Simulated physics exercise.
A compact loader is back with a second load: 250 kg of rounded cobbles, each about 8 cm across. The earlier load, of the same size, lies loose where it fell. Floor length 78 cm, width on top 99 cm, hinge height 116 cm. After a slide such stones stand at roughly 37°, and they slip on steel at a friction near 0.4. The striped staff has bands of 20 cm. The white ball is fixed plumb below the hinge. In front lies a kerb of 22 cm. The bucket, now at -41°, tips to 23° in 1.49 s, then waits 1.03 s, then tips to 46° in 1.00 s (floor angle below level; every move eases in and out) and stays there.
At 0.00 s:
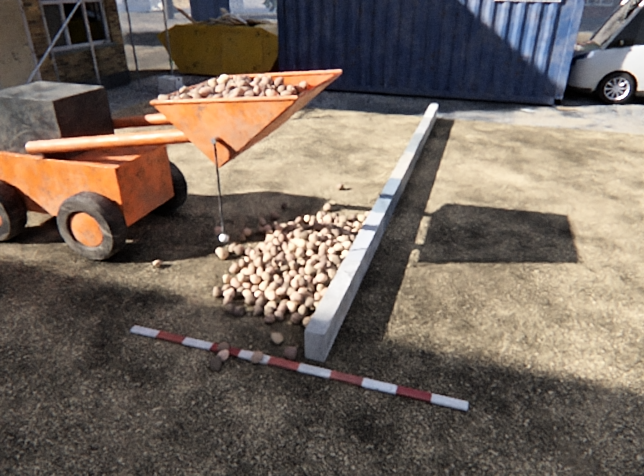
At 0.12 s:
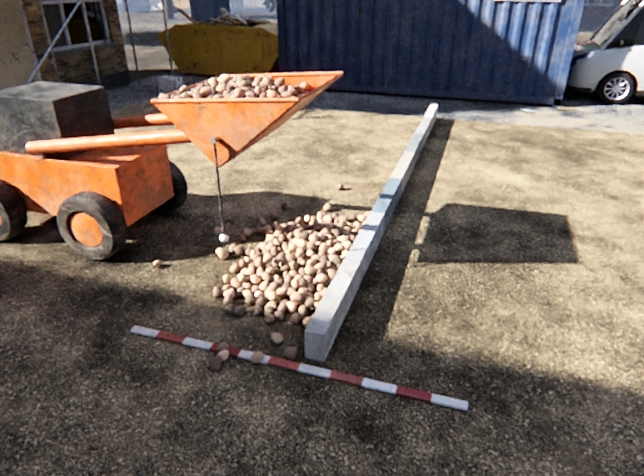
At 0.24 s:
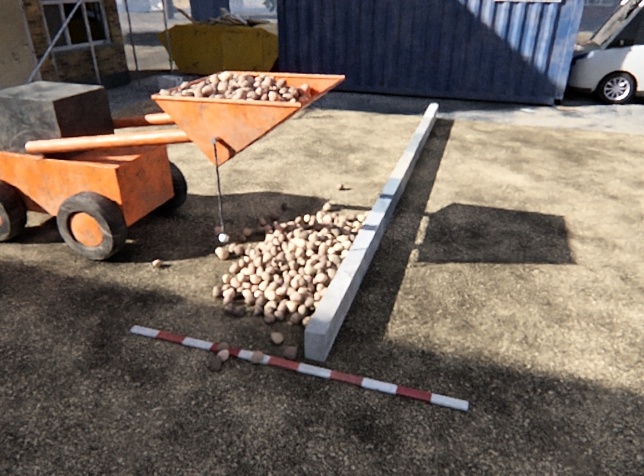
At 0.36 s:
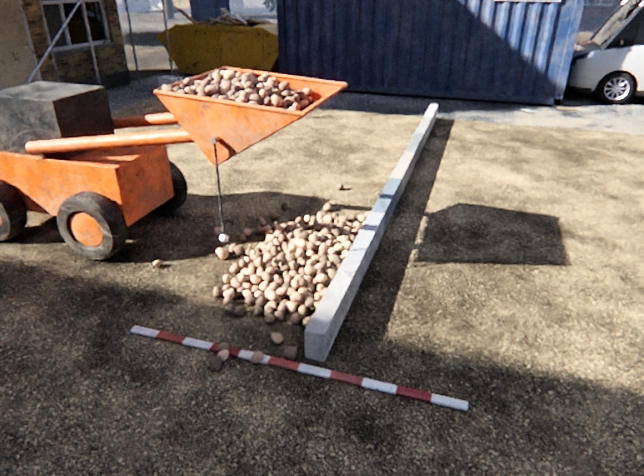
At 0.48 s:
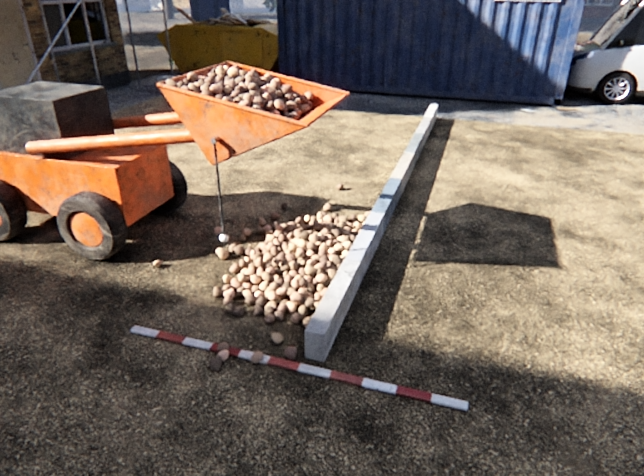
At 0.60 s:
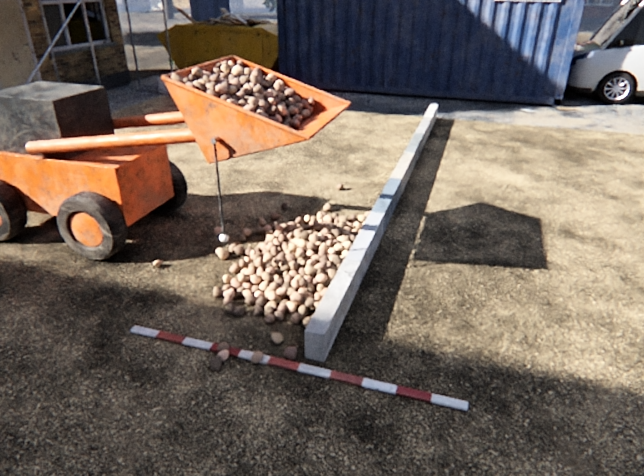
An orange loader stood still while its raised bucket of rounded stones tilted slowly forward to the right, its front lip dipping and the stones shifting slightly, above a motionless pile beside a grey kerb.
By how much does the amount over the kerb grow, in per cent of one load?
Some 57 per cent is added.
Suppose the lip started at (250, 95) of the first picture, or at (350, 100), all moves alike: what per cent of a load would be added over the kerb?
Near 5 per cent from the first place, 100 from the second.
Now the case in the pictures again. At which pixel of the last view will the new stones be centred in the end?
Their middle is at about (378, 264).
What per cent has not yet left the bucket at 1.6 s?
It holds some 80 per cent.
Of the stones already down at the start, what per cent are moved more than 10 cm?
About 0 per cent.
After 1.1 s the floor is at 13°; in per cent of one load, 100 in the bucket, 100 on this side of the kerb; the foremost stones are at (344, 265).
After 1.6 s the floor is at 23°; in per cent of one load, 78 in the bucket, 122 on this side of the kerb; the foremost stones are at (359, 231).
After 4.0 s the floor is at 46°; in per cent of one load, 0 in the bucket, 143 on this side of the kerb, 57 over the kerb; the foremost stones are at (541, 266).
After 6.4 s the floor is at 46°; in per cent of one load, 0 in the bucket, 143 on this side of the kerb, 57 over the kerb; the foremost stones are at (541, 266). Net gain over the kerb, 57.
